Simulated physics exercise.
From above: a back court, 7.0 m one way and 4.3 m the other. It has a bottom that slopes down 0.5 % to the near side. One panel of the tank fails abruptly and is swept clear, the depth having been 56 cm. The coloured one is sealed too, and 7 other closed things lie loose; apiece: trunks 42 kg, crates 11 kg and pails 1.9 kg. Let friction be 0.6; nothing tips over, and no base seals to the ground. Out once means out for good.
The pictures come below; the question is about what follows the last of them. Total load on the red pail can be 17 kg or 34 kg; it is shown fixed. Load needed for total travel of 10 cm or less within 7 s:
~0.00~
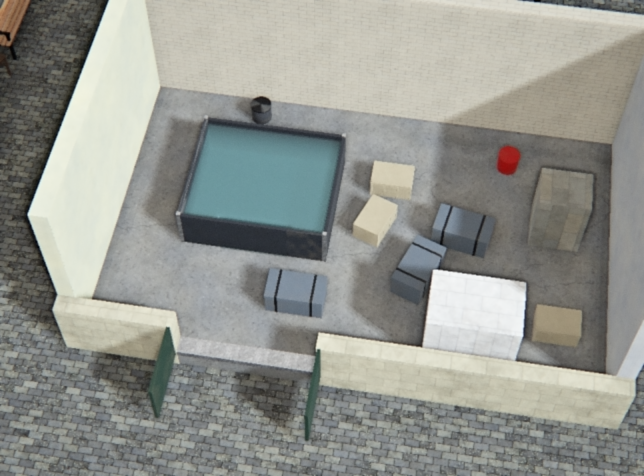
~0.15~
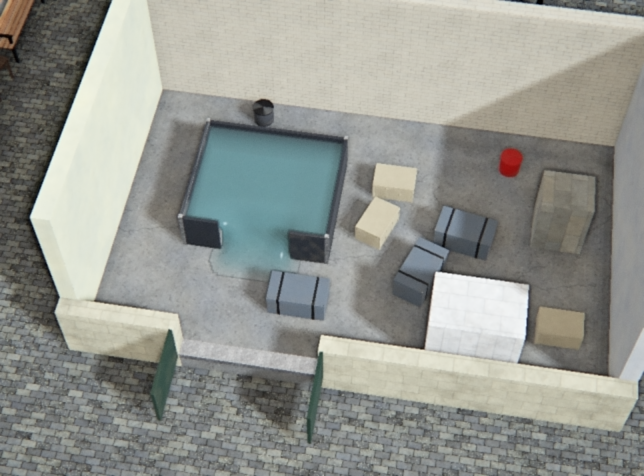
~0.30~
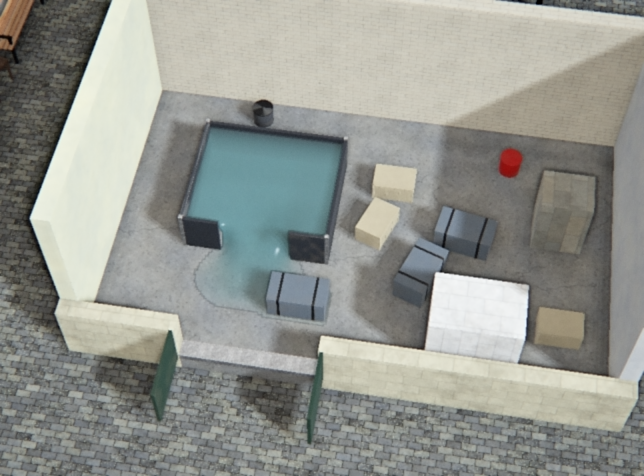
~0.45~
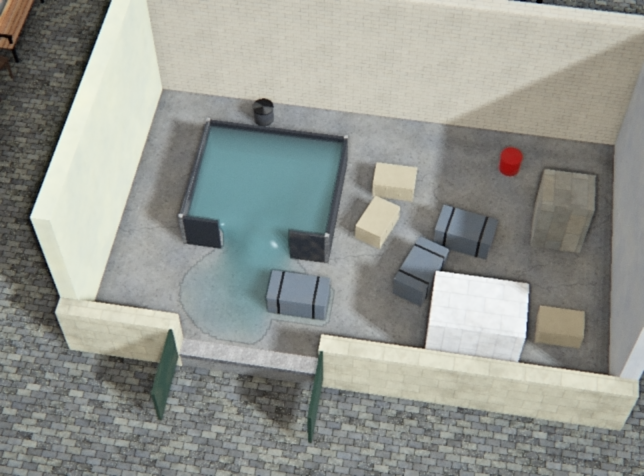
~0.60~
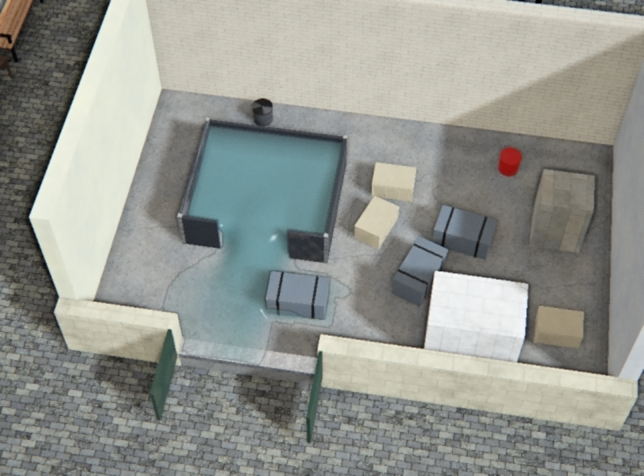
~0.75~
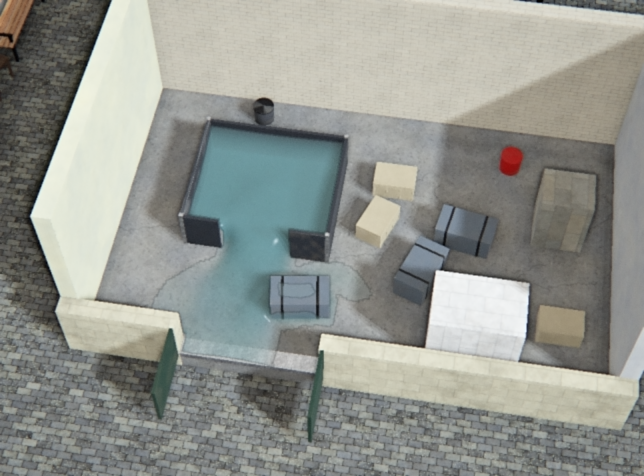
Lower.
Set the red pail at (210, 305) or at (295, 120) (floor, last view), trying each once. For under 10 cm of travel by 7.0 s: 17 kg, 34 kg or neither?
Taking the two tries in order, both fall short and even the light one works.
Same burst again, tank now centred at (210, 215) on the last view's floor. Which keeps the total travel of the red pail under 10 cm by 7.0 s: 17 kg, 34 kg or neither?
In that case the lighter mass suffices.
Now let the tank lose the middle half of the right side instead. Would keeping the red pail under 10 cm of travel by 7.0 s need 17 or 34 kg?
Answer: The big one only.
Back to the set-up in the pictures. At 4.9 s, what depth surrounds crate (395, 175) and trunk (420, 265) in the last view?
I'd put it at 1 cm and 2 cm respectively.
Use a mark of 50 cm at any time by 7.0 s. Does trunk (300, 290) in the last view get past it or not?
Beyond the mark.
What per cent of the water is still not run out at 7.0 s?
I'd say some 46 percent hasn't gone yet.
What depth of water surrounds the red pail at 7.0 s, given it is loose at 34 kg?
Something like 1 centimetres.
After 1.4 s the red pail would be 0 cm from its start with 17 kg and 0 cm from its start with 34 kg; 0 cm of water round it then.
After 3.1 s the red pail would be 0 cm from its start with 17 kg and 0 cm from its start with 34 kg; 0 cm of water round it then.
After 4.9 s the red pail would be 0 cm from its start with 17 kg and 0 cm from its start with 34 kg; 1 cm of water round it then.
After 7.0 s the red pail would be 0 cm from its start with 17 kg and 0 cm from its start with 34 kg; 1 cm of water round it then.
